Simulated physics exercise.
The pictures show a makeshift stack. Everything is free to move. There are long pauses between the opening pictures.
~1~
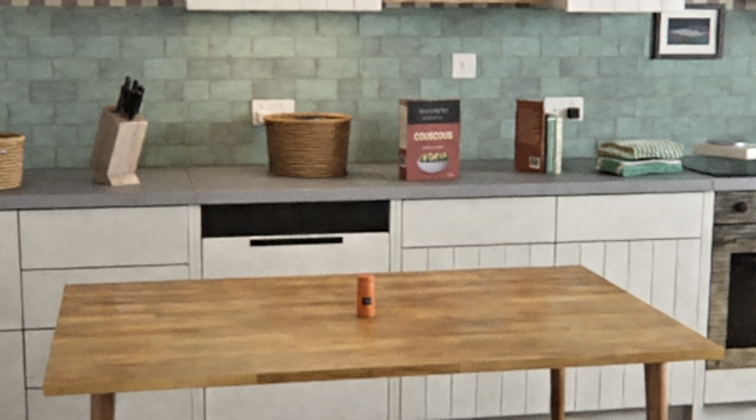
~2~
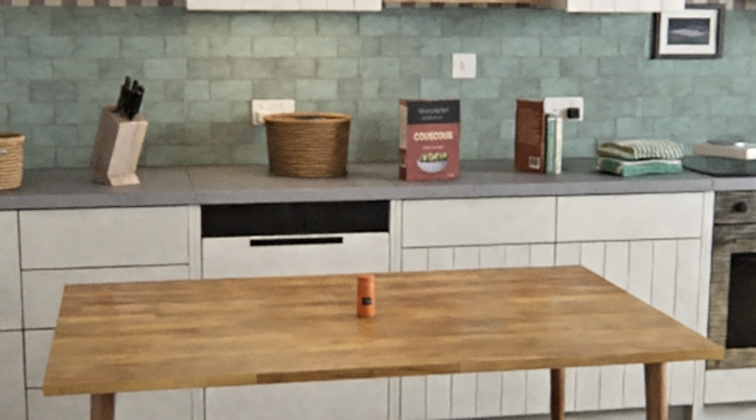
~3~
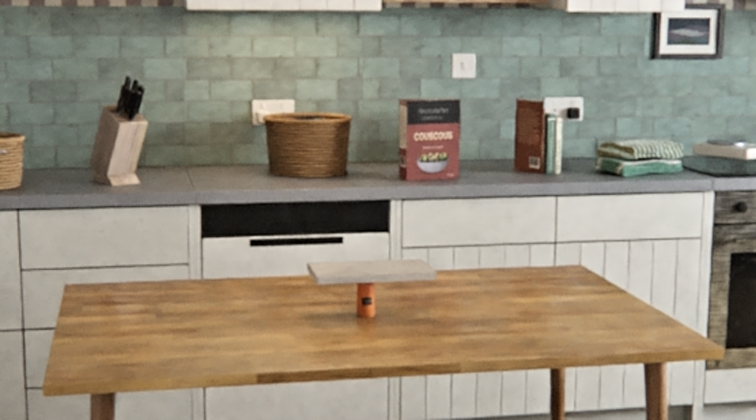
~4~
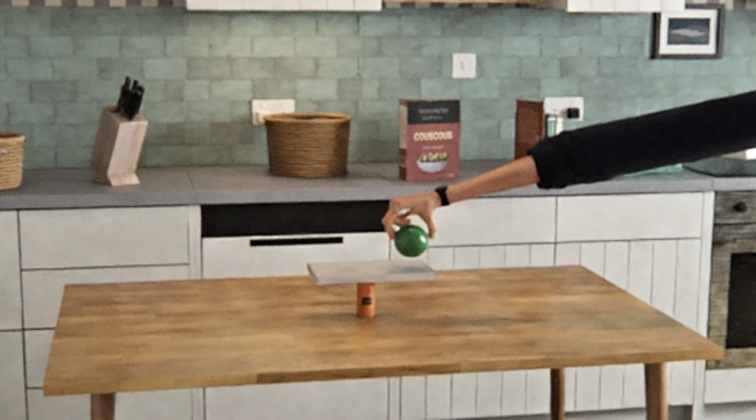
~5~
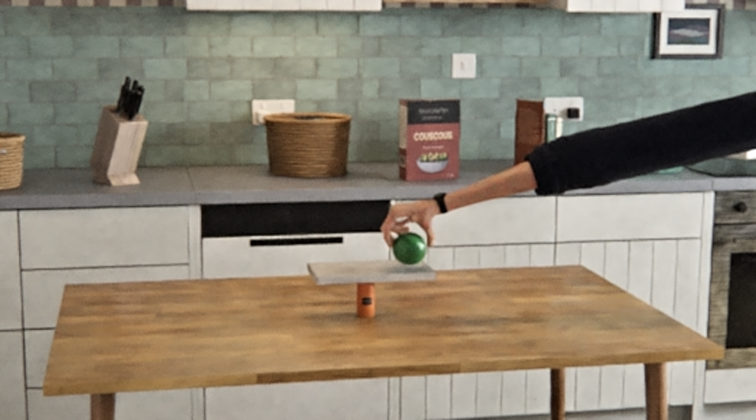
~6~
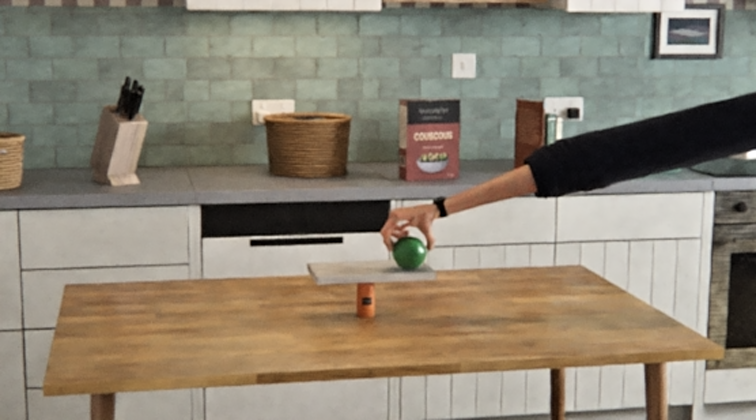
An orange cylinder stands at the middle of a wooden table in a kitchen with pale cabinets and green tiles, seen from the front by a still camera. Behind it, a knife block, a wicker basket and a red couscous box line the grey counter. A whitish board appears flat on top of the cylinder, then a dark-sleeved arm from the right lowers a green apple onto the board's right side, still holding it.
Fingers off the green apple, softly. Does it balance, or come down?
In the end the stack comes apart.
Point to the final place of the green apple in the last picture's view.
At about (457, 300).
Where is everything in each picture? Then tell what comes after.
In the first frame, the last thing is not in view yet.
In the second frame, the last thing is not in view yet.
In the third frame, the last thing is not in view yet; white board (371, 271).
In the fourth frame, still above its spot; green apple (411, 241); white board (371, 271).
In the fifth frame, still above its spot; green apple (409, 248); white board (371, 271).
In the sixth frame, set down, still held; green apple (409, 253); white board (371, 271).
Then, 0.30 s past the last view, green apple now fallen; white board rocked 32° from its first pose.
Then, 0.50 s past the last view, white board rocked 39° from its first pose; orange shaker displaced a little.
Then, 0.70 s past the last view, white board now fallen; orange shaker displaced about its own width.
Finally, fallen, green apple and white board; moved from the start, orange shaker. Final places as the last picture's camera would see them, green apple near (457, 300). The stack gives way.
